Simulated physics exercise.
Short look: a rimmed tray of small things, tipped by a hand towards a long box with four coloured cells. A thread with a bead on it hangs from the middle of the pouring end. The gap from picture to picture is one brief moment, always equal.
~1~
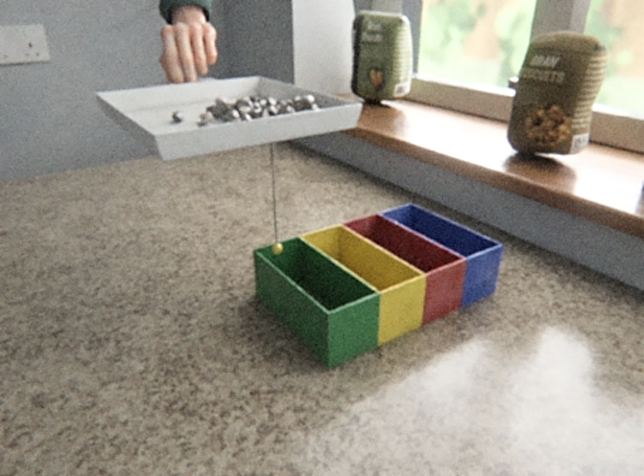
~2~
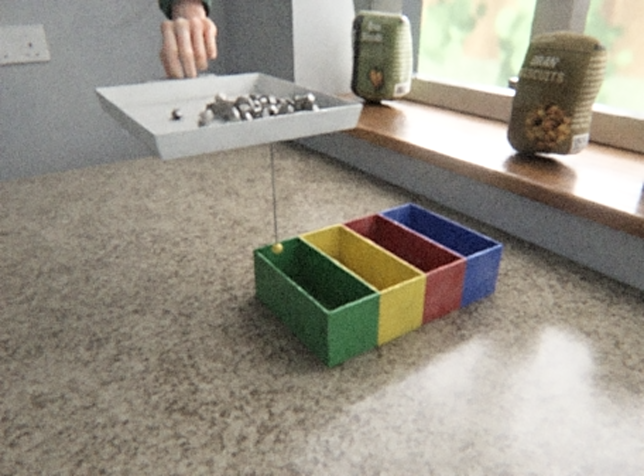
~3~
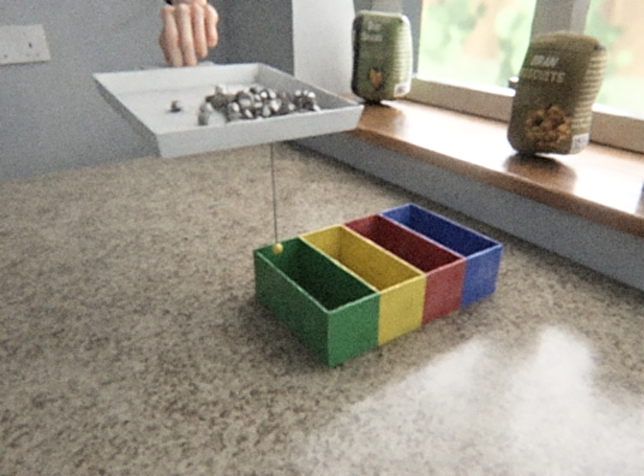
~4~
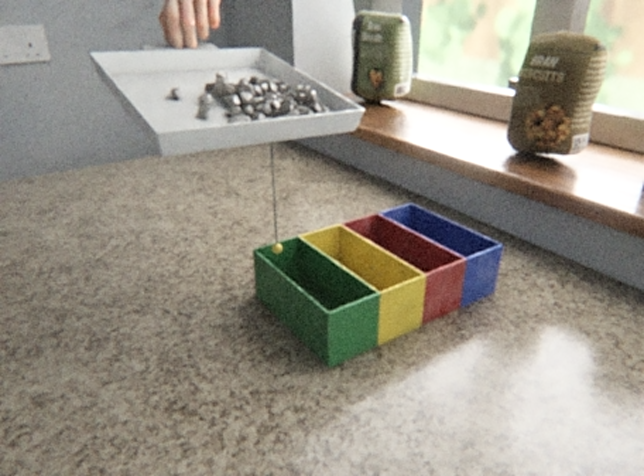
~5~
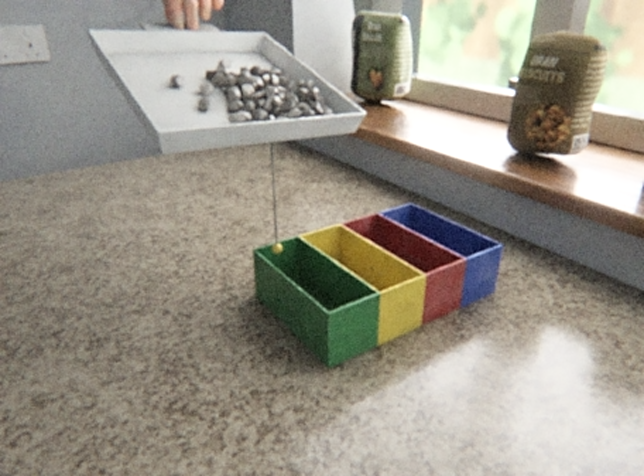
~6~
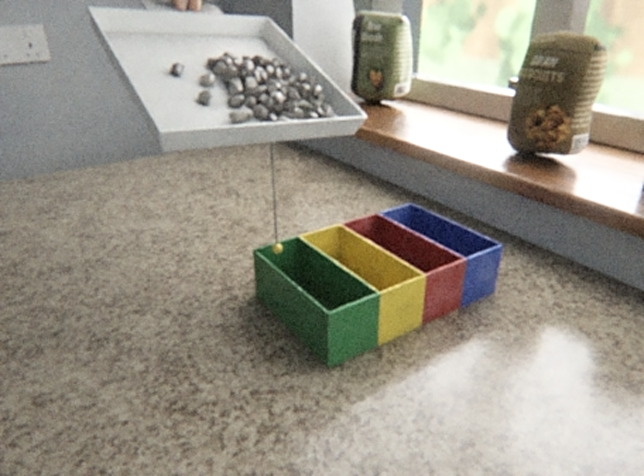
A hand at the upper left steadily raises the far side of a shallow white tray, tilting it toward the viewer and slightly down at its right corner, while the grey pebbles inside shift a little. A thread with a yellow bead hangs from its near edge beside a box with green, yellow, red and blue cells. The unmoving, slightly raised view shows a speckled counter, with two printed bags on a wooden windowsill behind.
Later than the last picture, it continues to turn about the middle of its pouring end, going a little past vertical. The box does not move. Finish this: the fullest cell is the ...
... Yellow one.
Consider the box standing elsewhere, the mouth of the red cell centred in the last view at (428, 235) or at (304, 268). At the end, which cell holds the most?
For the first position it is that green cell, and for the second it is the cell in blue.
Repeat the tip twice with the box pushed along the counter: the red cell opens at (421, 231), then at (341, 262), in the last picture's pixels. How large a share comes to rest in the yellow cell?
About 30 and 20 per cent.
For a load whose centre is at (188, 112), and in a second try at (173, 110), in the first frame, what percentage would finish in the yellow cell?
In order, 30 % then 30 %.
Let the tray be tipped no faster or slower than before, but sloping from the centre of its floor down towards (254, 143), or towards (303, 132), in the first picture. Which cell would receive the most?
So the first one goes to the cell in green and the second to the cell in yellow.
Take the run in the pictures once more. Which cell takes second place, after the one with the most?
The green one.
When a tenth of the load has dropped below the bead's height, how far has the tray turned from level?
I'd put it at about 100 degrees.
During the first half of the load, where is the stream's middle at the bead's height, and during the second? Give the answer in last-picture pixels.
First part (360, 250), rest (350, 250).
Shortly afterwards, tray tipped steeply; the whole lot on the tray.
Next, tray tipped past a quarter turn; near half on the tray; a little in the yellow cell; a little in the green cell; near a quarter falling or outside the box.
Some moments later, tray tipped past a quarter turn; near half in the yellow cell; near a quarter in the green cell; a little in the red cell; a little falling or outside the box.
In the end, tray tipped past a quarter turn; near half in the yellow cell; near a quarter in the green cell; a little in the red cell; none at all in the blue cell; a little outside the box.
